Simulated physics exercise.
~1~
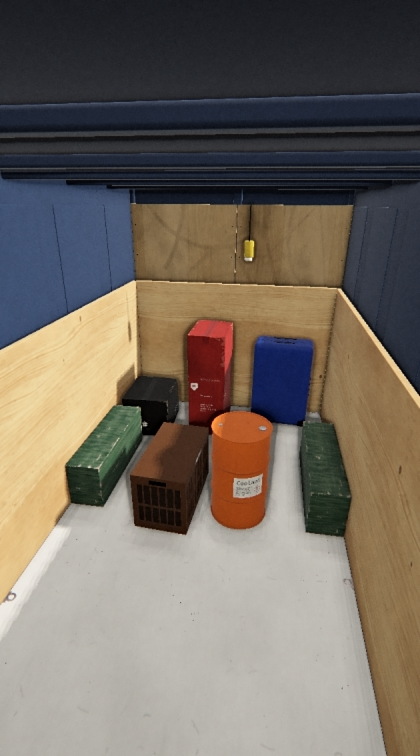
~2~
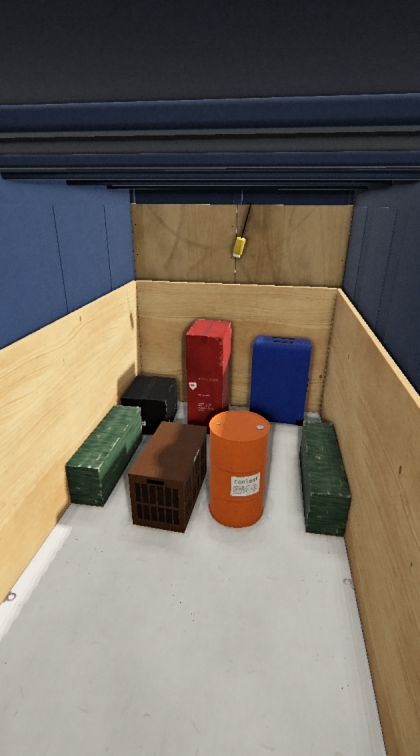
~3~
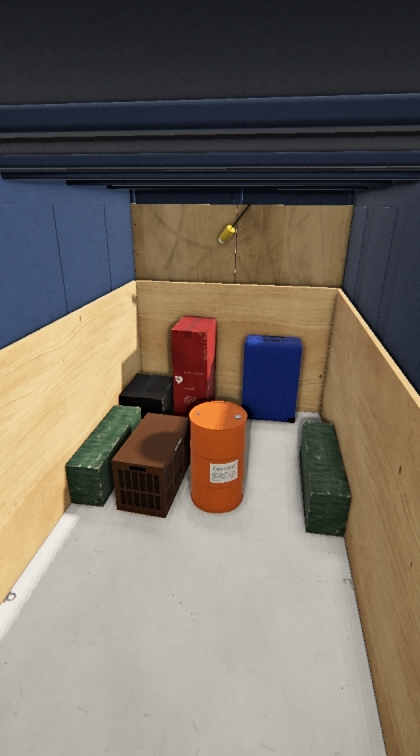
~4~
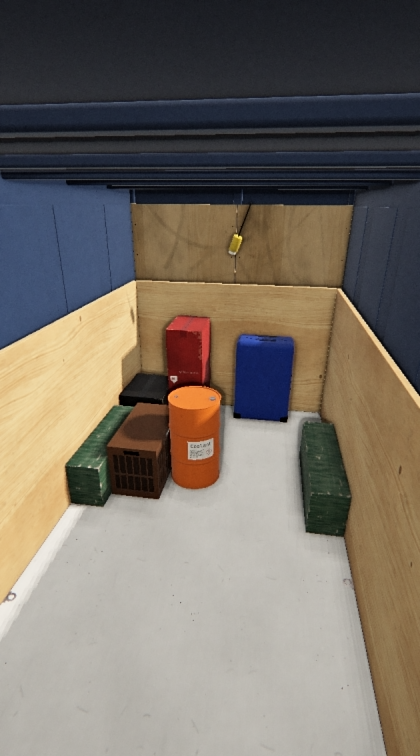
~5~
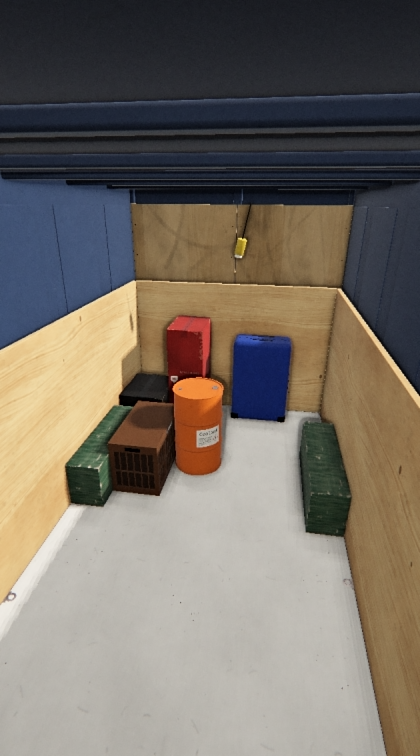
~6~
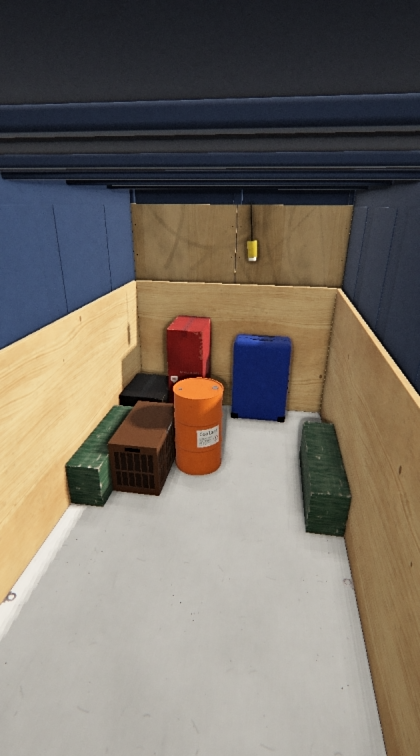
Orange drum, brown crate, red box and blue case sliding left and away across a van's load bay, then resting upright.
